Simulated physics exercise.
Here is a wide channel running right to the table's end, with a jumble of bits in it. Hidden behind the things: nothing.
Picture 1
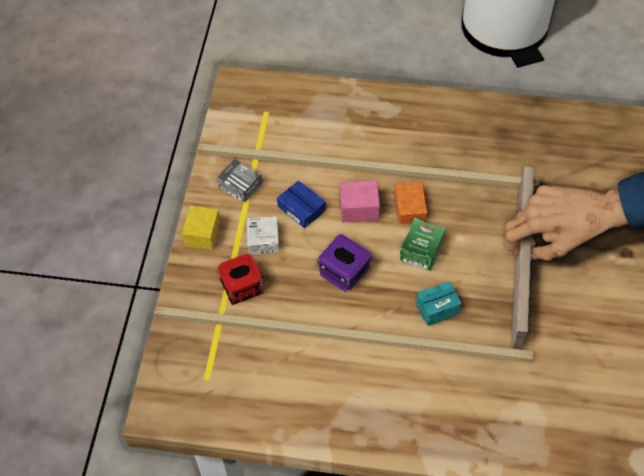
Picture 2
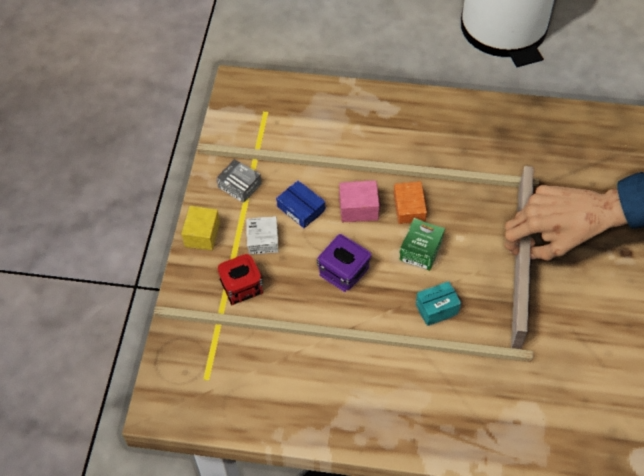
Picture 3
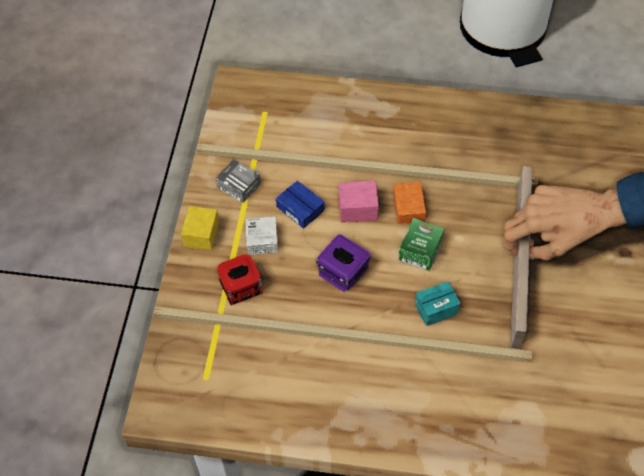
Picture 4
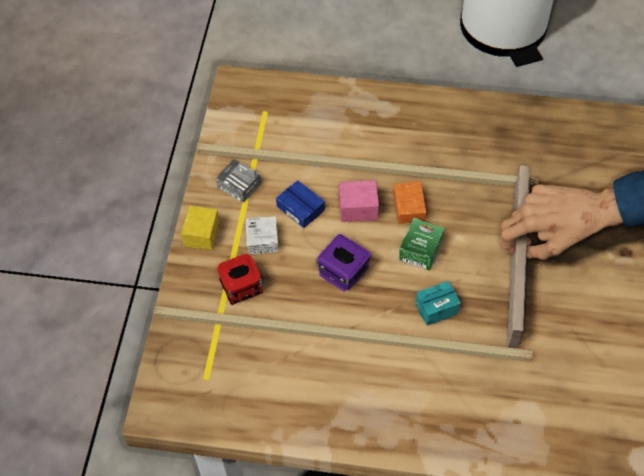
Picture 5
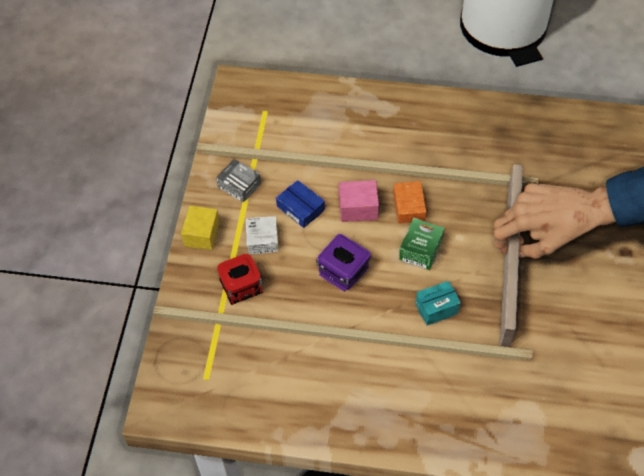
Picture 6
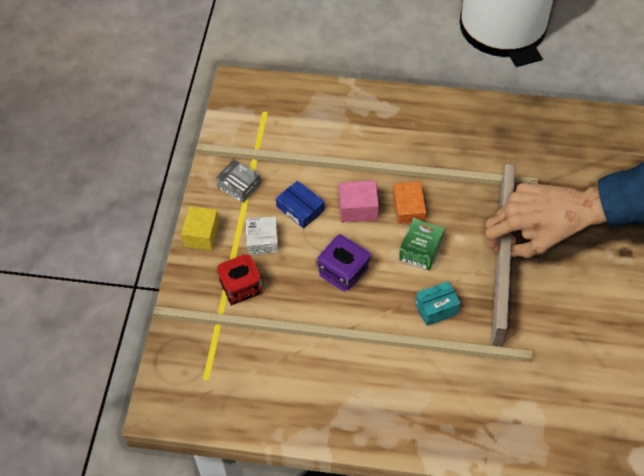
On a wooden tabletop, a hand slides a board slightly left between two rails, while the scattered colourful blocks and boxes stay still.
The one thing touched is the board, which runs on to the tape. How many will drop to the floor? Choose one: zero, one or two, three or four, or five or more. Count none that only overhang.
Three or four.
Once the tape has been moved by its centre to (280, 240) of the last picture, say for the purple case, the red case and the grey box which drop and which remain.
Purple case stays put, red case stays put, grey box goes off.
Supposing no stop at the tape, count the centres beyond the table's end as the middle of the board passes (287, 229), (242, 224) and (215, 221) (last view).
1, 3 and 6.
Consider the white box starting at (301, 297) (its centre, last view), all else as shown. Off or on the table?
From that start the object is safe.
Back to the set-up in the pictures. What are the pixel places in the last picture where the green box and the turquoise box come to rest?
One is at about (224, 214), the other at about (205, 295).
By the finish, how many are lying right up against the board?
4 touch it.
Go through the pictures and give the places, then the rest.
Yellow block (202, 228); grey box (240, 181); red case (241, 279); board (523, 256); tape (239, 235), in the first picture.
Grey box (239, 181); white box (262, 235), in the second picture.
Red case (240, 279); purple case (344, 263), in the third picture.
Yellow block (201, 228); pink block (359, 201), in the fourth picture.
Grey box (239, 181); green box (422, 244), in the fifth picture.
Yellow block (201, 228); grey box (239, 181); red case (240, 279); board (504, 253); tape (238, 235), in the sixth picture.
Early on, none off yet; yellow block at rest near (201, 228); grey box at rest near (239, 181); red case at rest near (240, 279).
A while later, none off yet; yellow block at rest near (200, 230); grey box travelled well along near (185, 164); red case travelled about its own width near (215, 280).
Finally, the number that fall off is three or four; lost, blue box, grey box and yellow block.
